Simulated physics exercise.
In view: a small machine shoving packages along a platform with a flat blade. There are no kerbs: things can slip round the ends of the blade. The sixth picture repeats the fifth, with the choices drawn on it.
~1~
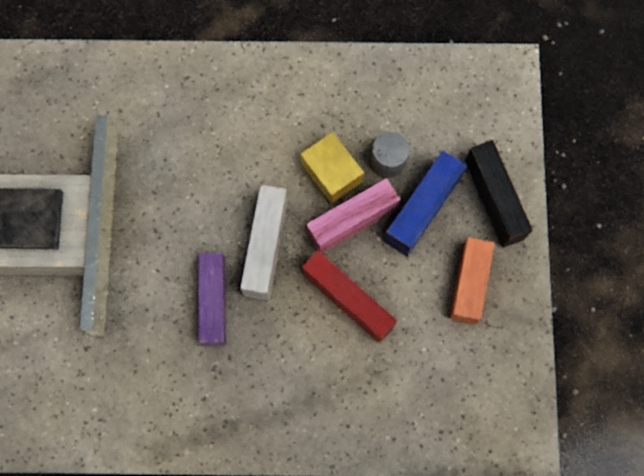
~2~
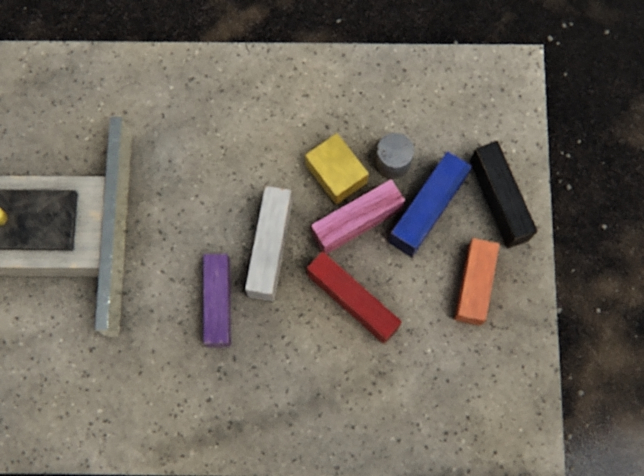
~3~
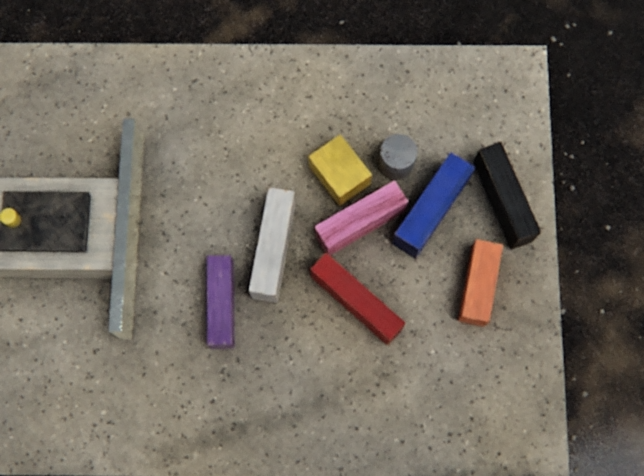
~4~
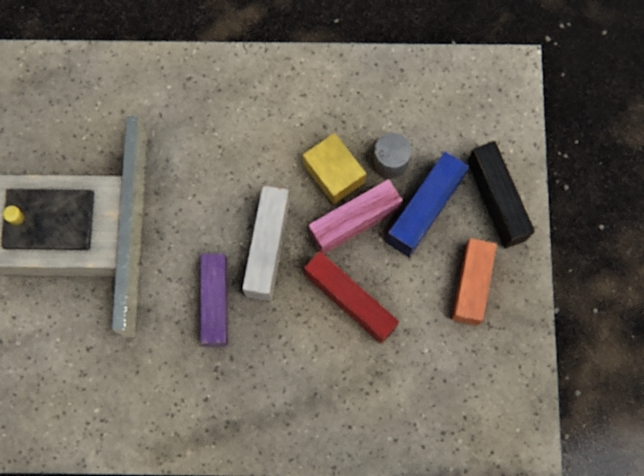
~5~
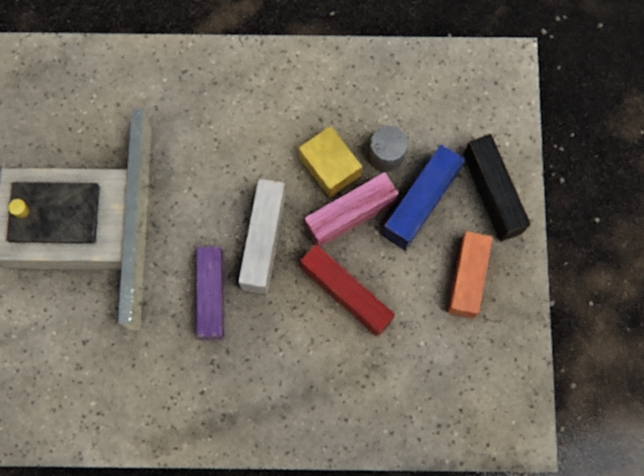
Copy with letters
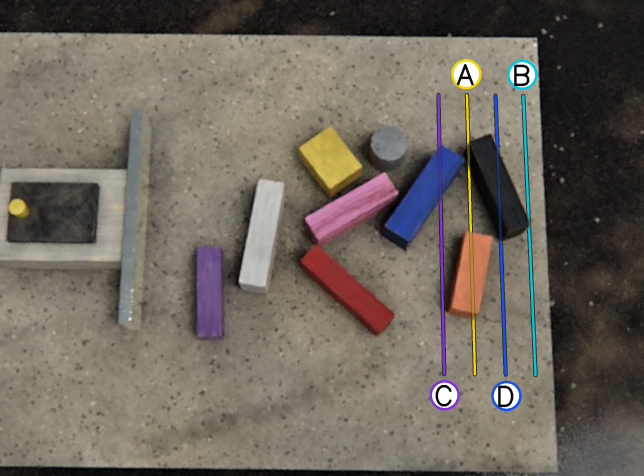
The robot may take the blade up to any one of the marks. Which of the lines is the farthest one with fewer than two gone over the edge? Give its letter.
No second one falls up to C.
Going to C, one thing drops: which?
The black stick goes over.
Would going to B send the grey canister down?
No.
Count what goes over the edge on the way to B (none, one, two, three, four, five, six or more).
In all, six or more.
On the copy, A at (471, 230); B at (529, 230); C at (441, 229); D at (500, 230).
On C. First, robot (172, 213); purple bar (262, 295); white bar (283, 234).
Then, robot (285, 215); black stick (505, 187); blue stick (456, 196).
Finally, robot (371, 216); black stick over the edge; orange bar (546, 280); one fallen.
By contrast, A drops three; B drops seven; D drops five.
